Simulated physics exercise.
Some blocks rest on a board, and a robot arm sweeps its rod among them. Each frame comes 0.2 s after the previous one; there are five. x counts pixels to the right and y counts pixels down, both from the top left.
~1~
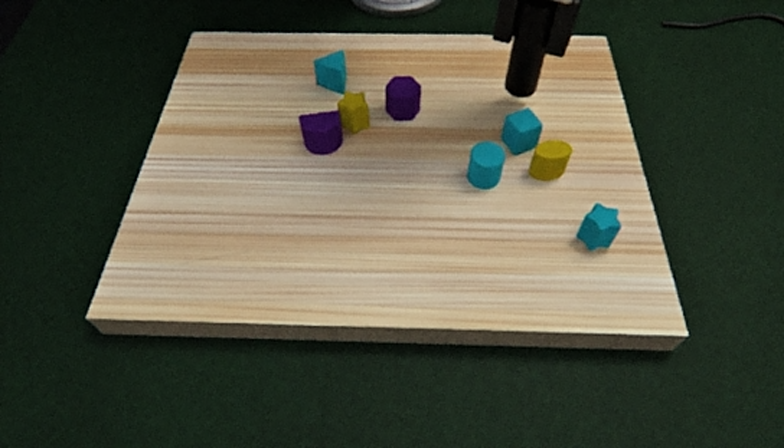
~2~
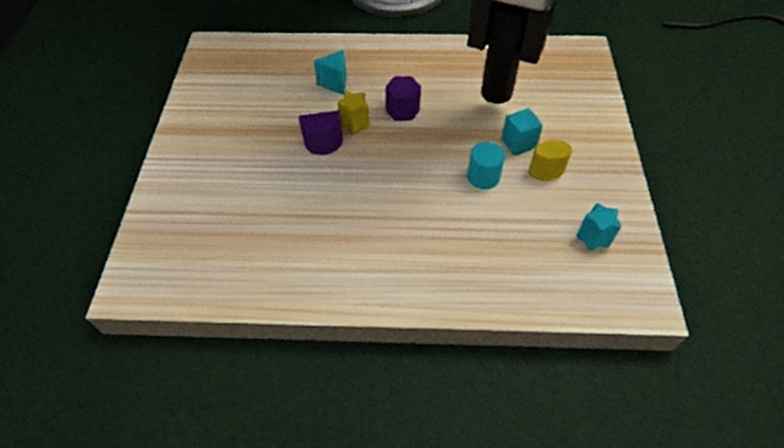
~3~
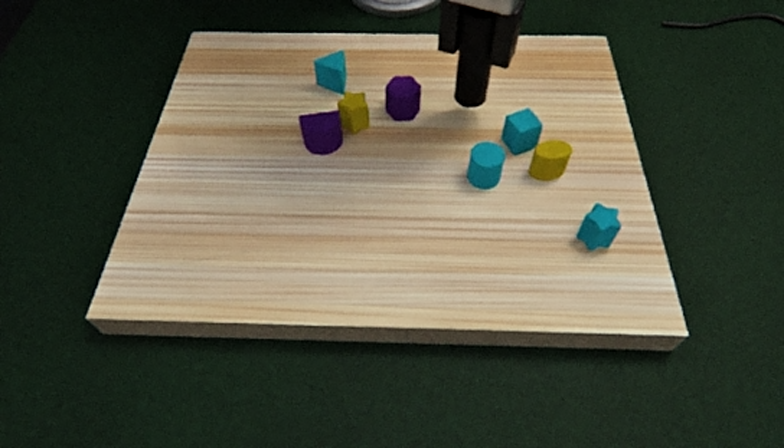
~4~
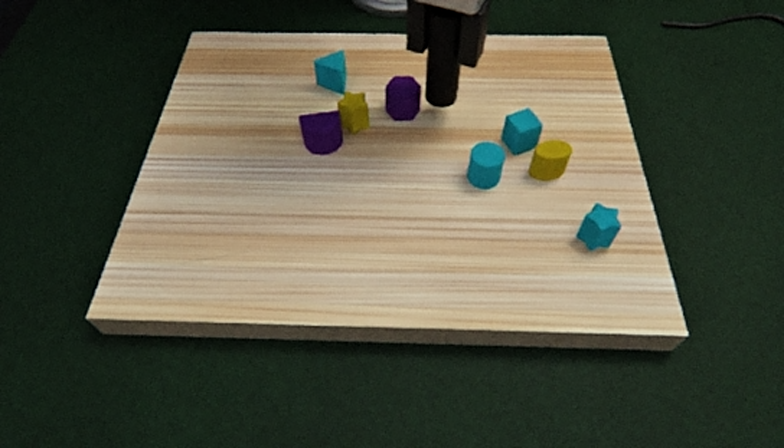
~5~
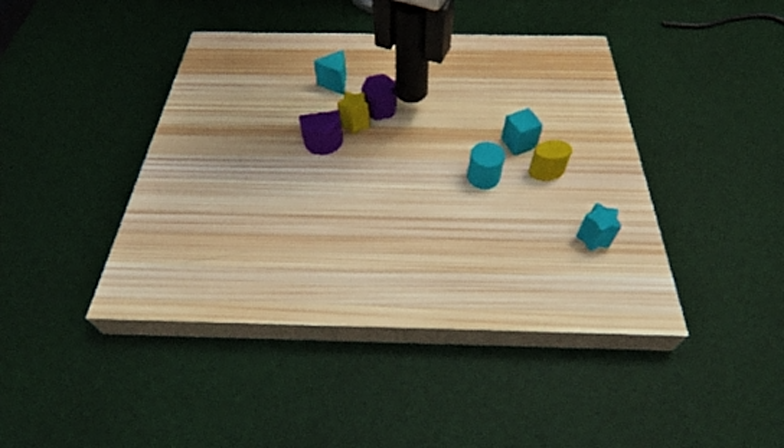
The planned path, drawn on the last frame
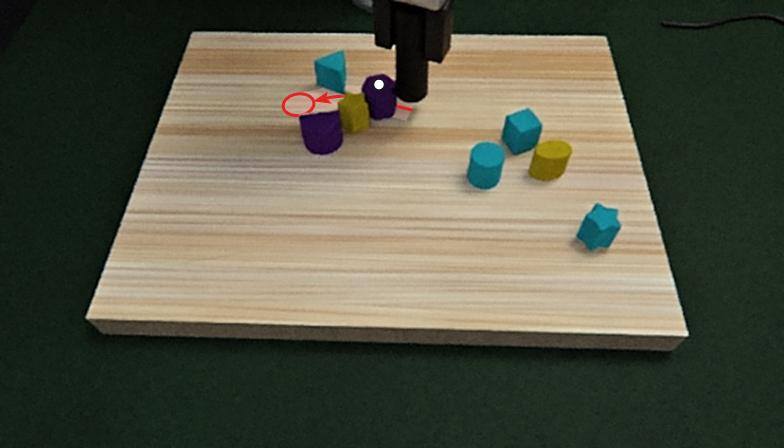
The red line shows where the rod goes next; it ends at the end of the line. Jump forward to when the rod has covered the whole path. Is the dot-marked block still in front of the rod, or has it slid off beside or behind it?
At the end of the path, the rod is still pushing the dot-marked block ahead of it.
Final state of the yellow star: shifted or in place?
Displaced, by a centimetre or more.
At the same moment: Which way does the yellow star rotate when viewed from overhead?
From above, counter-clockwise.
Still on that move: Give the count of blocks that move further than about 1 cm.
Three or more blocks move.
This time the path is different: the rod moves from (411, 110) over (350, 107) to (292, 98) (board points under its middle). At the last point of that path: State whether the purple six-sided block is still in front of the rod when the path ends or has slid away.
Ahead to the end.
Path on the board, from (411, 110) through (374, 101) and (337, 97) to (299, 105); the dot is on the purple six-sided block.
On the path given first. One third of the way, rod (372, 83); turquoise triangle (329, 58), turned 20° clockwise; yellow star (338, 100), turned 70° anticlockwise; purple six-sided block (339, 79), turned 25° anticlockwise.
Two thirds of the way, rod (333, 79); turquoise triangle (318, 58), turned 70° clockwise; yellow star (337, 100), turned 80° anticlockwise; purple six-sided block (301, 80), turned 40° anticlockwise.
At the end, rod (295, 87); purple half-round block in place; turquoise triangle (318, 57), turned 70° clockwise; yellow star (337, 100), turned 80° anticlockwise; purple six-sided block (261, 85), turned 30° anticlockwise.
